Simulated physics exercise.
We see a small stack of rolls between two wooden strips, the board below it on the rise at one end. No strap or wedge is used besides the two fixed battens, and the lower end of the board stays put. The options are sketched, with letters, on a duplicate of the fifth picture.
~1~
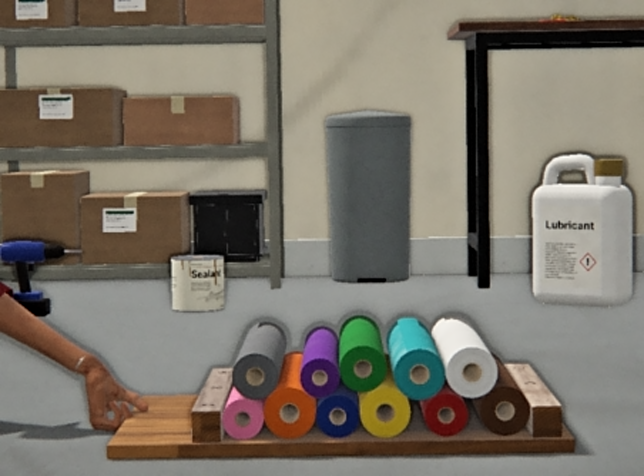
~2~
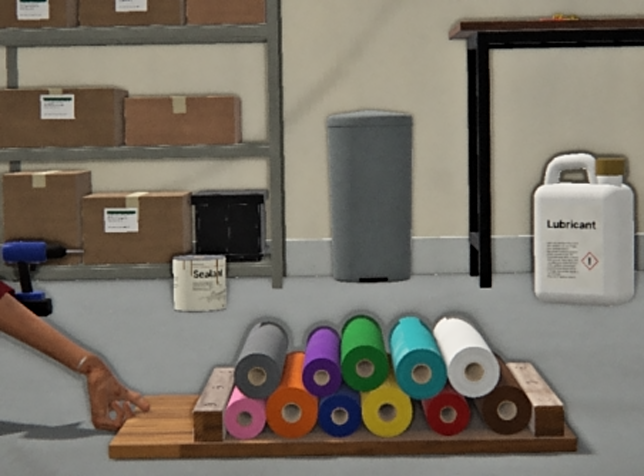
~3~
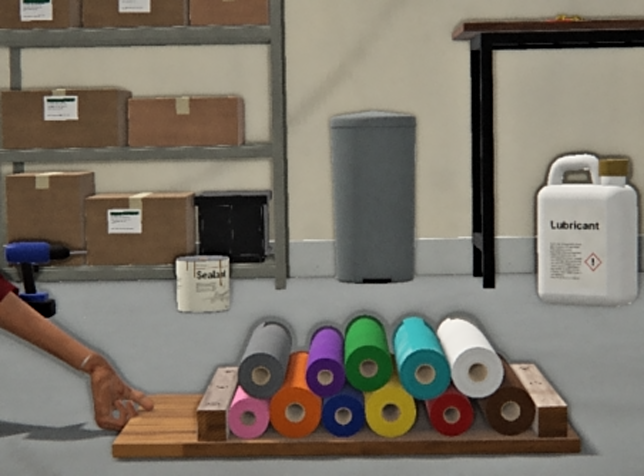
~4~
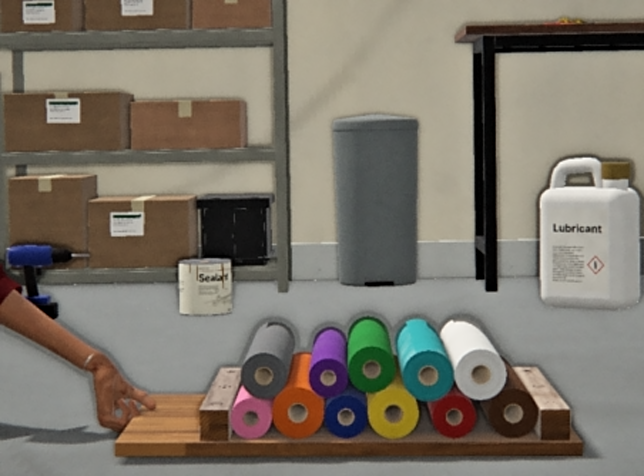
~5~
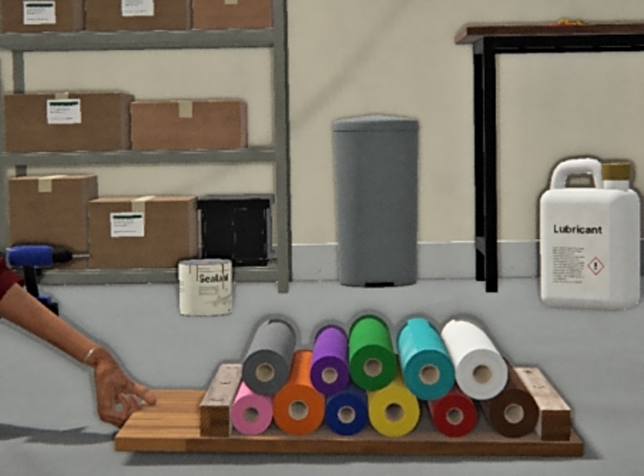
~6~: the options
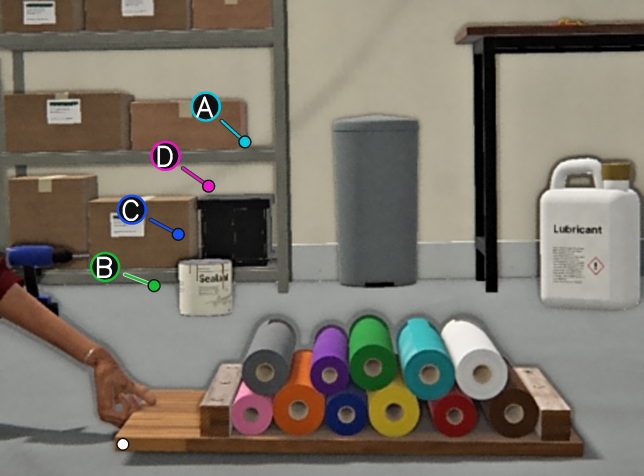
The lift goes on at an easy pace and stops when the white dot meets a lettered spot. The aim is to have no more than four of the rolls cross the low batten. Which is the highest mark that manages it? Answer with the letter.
Mark D is as high as it can go.
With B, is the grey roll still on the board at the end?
Yes, with B.
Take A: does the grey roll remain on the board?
No.
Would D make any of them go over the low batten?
Yes.
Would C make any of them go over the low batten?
Yes, at C.
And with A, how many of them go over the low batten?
It comes to five.
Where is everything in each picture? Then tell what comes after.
Grey roll (255, 376); purple roll (320, 378); green roll (363, 369), in the first picture.
Green roll (365, 368); white roll (474, 371), in the second picture.
Board (346, 407); pink roll (248, 418); orange roll (295, 412); turquoise roll (425, 374), in the third picture.
Board (348, 408); pink roll (251, 418); orange roll (298, 412); red roll (454, 417), in the fourth picture.
Board (349, 406); pink roll (252, 414); orange roll (299, 410), in the fifth picture.
On the copy, A at (245, 142); B at (154, 286); C at (178, 234); D at (209, 186); the white dot at (123, 444).
On D. First, board at 20°.
Then, board at 36°.
Finally, board at 36°, four over the low batten (turquoise, purple, green, white).
By contrast, A five over the low batten; B two over the low batten (turquoise, white); C four over the low batten (turquoise, purple, green, white).
